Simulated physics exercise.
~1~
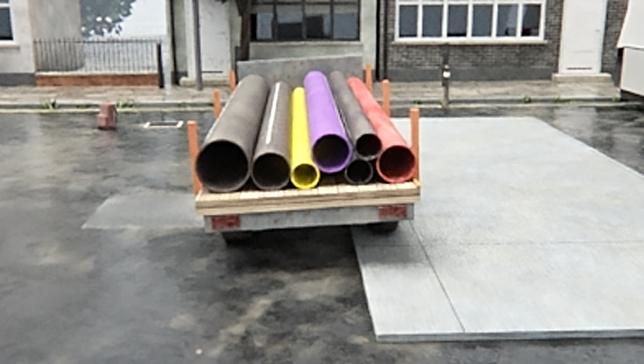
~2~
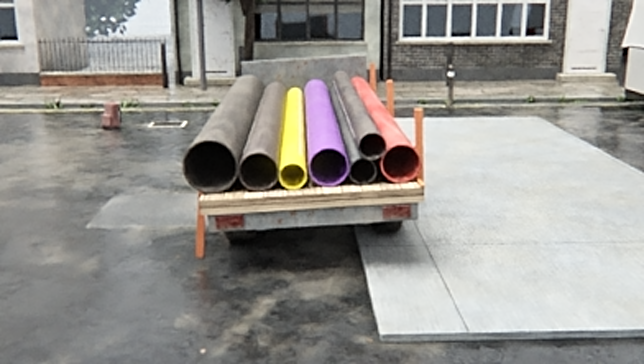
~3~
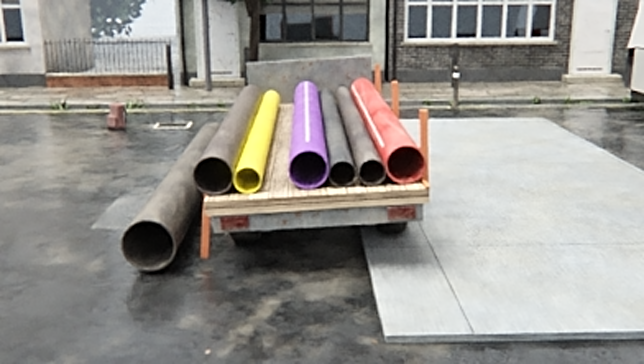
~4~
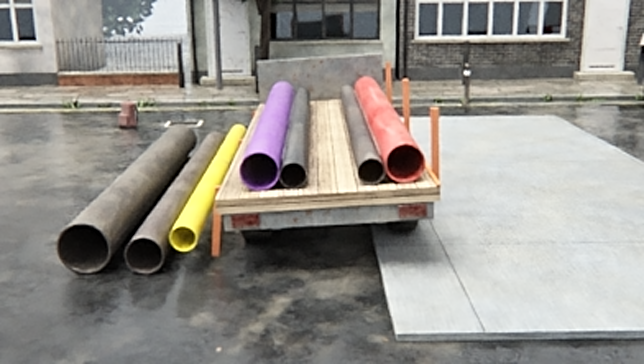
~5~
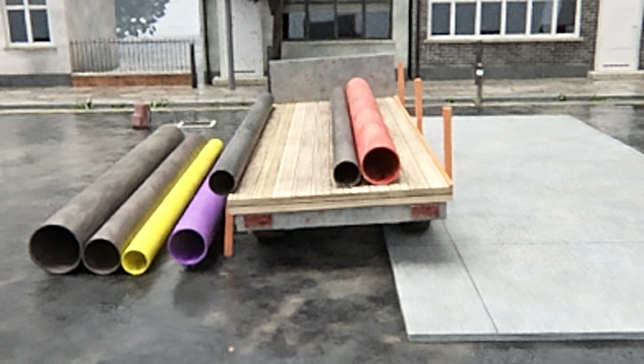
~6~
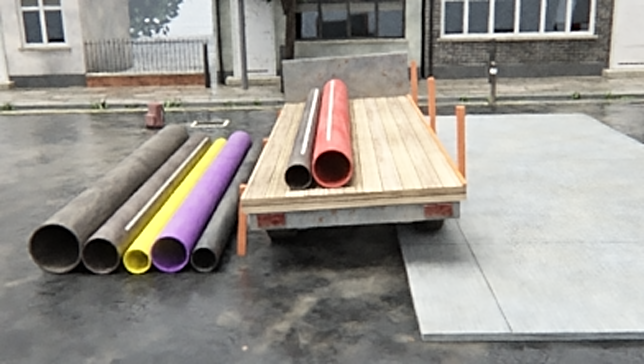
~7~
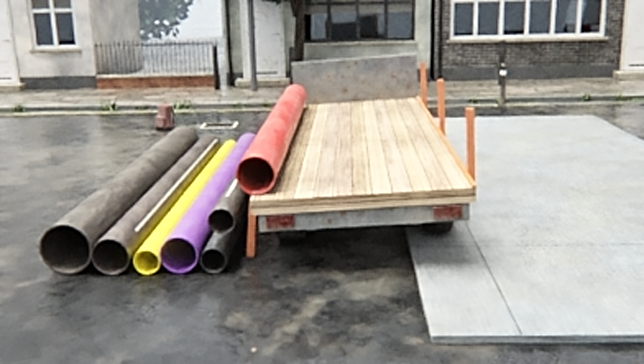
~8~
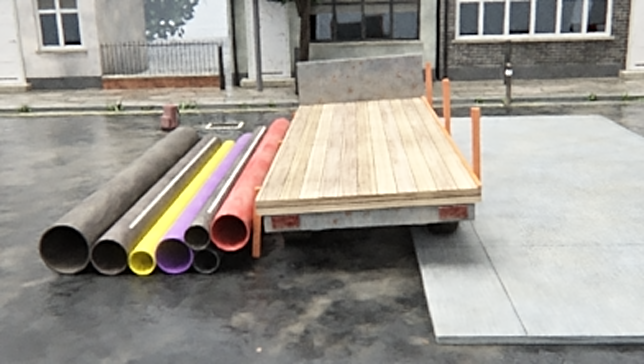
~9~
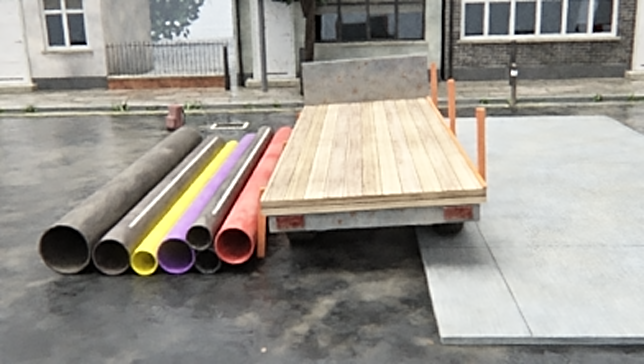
On a wet, dark yard in front of pale and brick buildings, a low flatbed trailer with a plank deck is seen from behind, a light slab to its right. Seven hollow pipes lie lengthwise on it, dark grey ones among a yellow, a purple and a red, between orange posts. The left posts swing down, and the big dark pipe at that edge drops to the ground. Another dark pipe and the yellow one follow, then the purple and more dark ones. The red pipe rolls across and falls last, leaving the deck empty and all seven lying side by side at left.
